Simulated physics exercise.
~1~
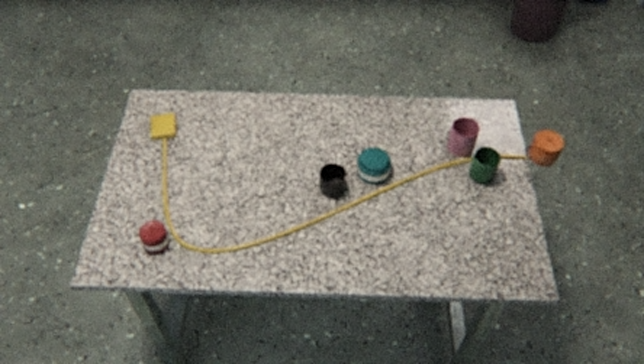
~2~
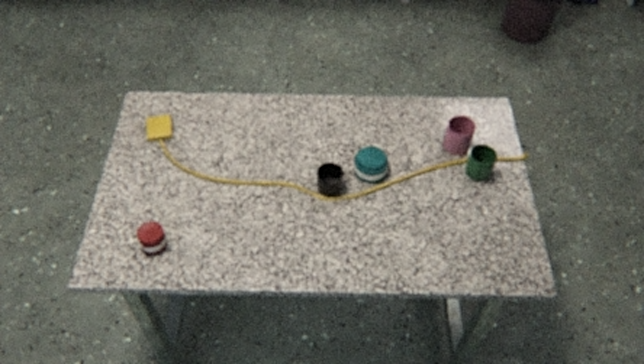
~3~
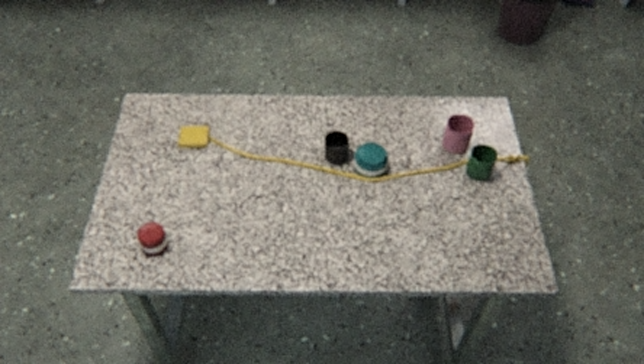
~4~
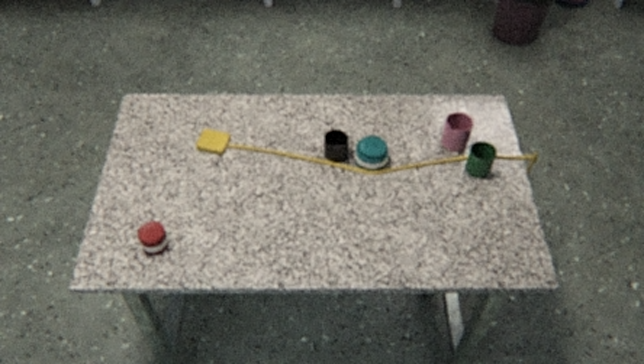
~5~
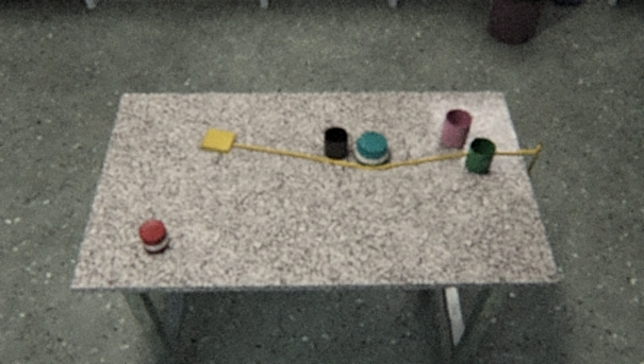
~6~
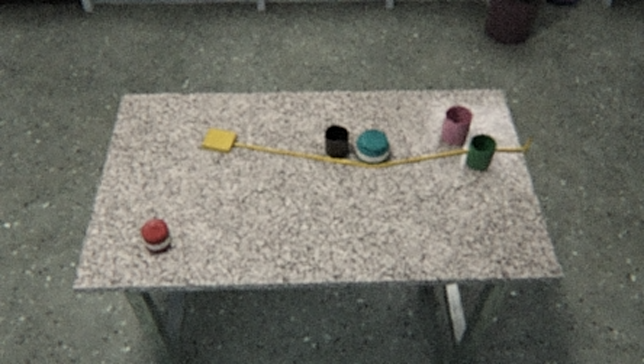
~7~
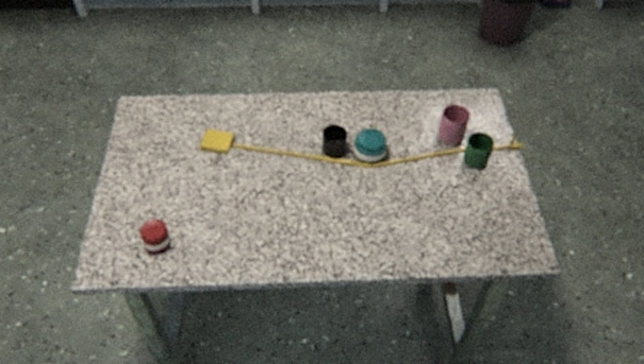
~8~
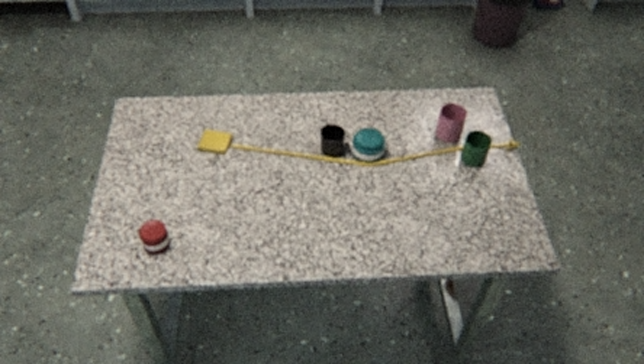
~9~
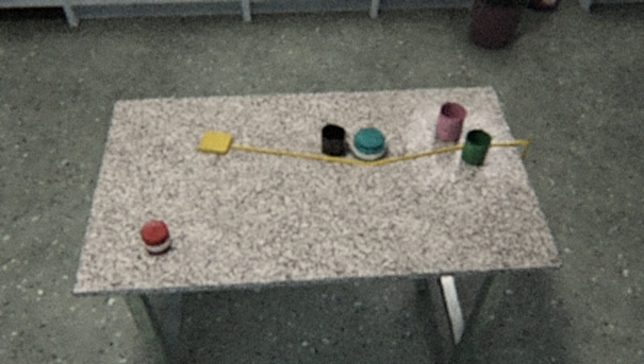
On a speckled lab table, an orange speaker dropped off the right edge, and its yellow cable pulled tight, nudging the black cup back toward the teal jar and dragging the yellow phone a little to the right before everything settled, still on the table.
